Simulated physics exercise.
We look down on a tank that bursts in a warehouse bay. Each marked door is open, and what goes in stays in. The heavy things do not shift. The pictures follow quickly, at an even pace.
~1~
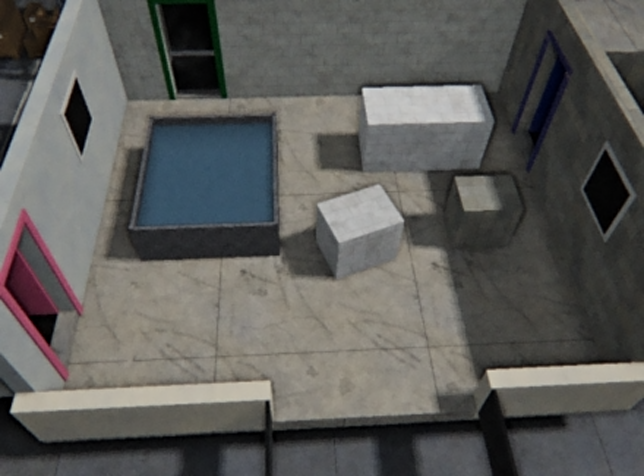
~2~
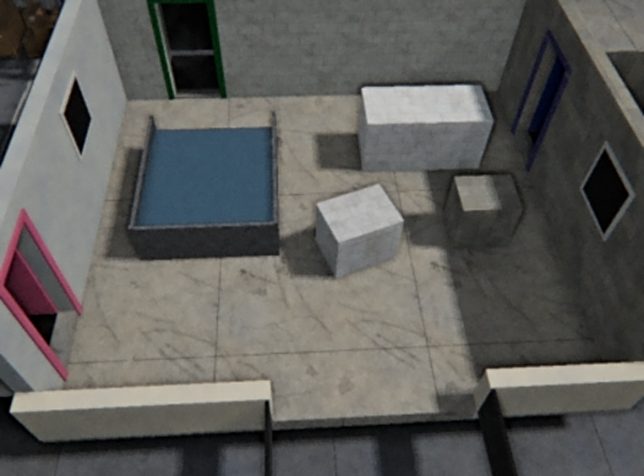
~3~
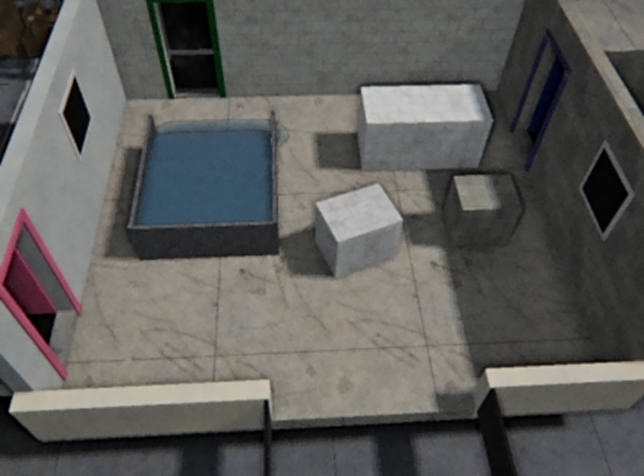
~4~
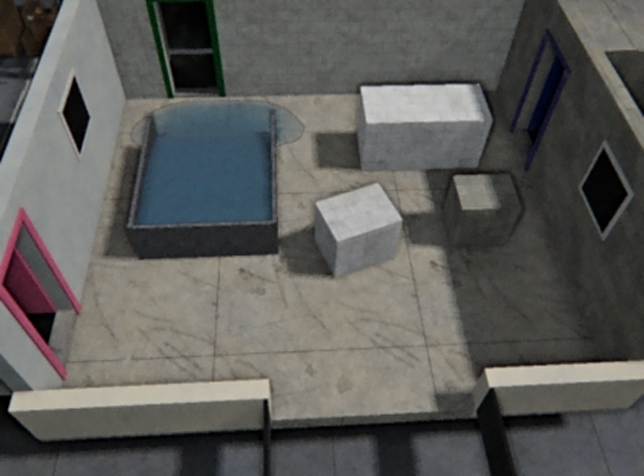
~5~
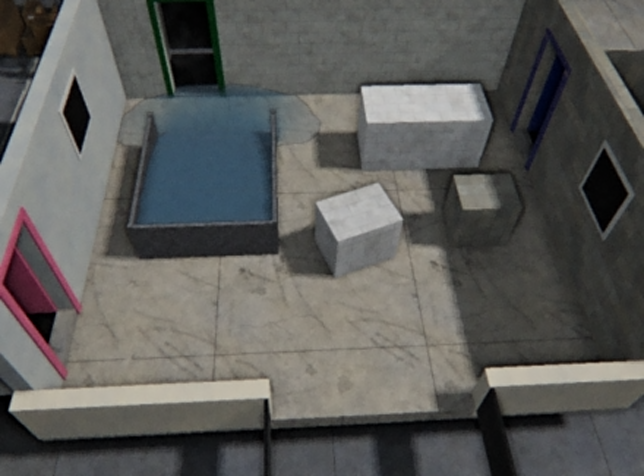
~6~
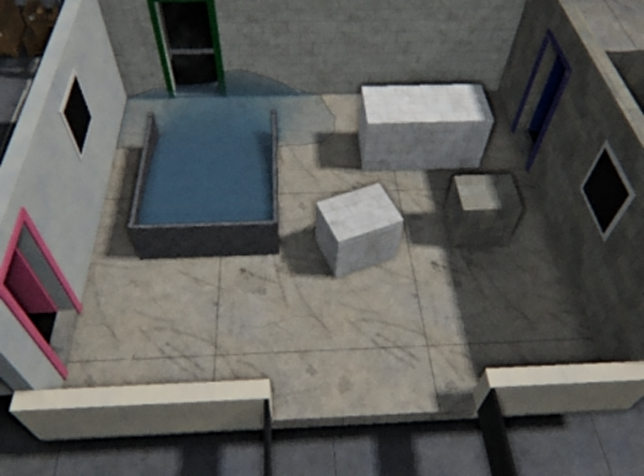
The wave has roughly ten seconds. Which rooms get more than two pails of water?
The blue door floods; the green door floods; the pink door holds within the limit.
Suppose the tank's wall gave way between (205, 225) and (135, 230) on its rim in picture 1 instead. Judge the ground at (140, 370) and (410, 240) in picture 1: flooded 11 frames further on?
In that order: Flooded, not flooded.
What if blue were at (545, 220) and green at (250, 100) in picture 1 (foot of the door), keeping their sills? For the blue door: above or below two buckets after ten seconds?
My reading: The blue door stays under.
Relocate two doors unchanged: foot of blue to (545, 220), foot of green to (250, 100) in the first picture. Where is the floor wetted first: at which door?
It is the one in green.
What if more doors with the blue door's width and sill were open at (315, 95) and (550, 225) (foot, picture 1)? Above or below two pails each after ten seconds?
As listed: Takes more, stays under.
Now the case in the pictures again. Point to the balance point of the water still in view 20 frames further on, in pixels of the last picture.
I would point to (264, 148).
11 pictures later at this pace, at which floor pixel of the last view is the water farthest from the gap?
At about (487, 93).
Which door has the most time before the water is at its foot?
It is the pink-painted one.
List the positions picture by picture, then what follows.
The water tank at (210, 170) is whole and still, in the first frame.
The front is at a hidden place, out from the gap on the water tank's far side, in the second frame.
Water pours out on the water tank's far side and has run to a hidden place, in the third frame.
The front is at (148, 119), out from the gap on the water tank's far side, in the fourth frame.
Water pours out on the water tank's far side and has run to (152, 98), in the fifth frame.
The front is at (316, 95), out from the gap on the water tank's far side, in the sixth frame.
A moment on, water covers 15 % of the floor; the blue door not reached, the green door far over two buckets in, the pink door not reached.
Next, water covers 25 % of the floor; the blue door not reached, the green door far over two buckets in, the pink door not reached.
Then, water covers 40 % of the floor; the blue door under two buckets in, the green door far over two buckets in, the pink door not reached.
Later, water covers 70 % of the floor; the blue door over two buckets in, the green door far over two buckets in, the pink door wet at the sill, nothing in.
In the end, water covers 100 % of the floor; the blue door over two buckets in, the green door far over two buckets in, the pink door wet at the sill, nothing in.
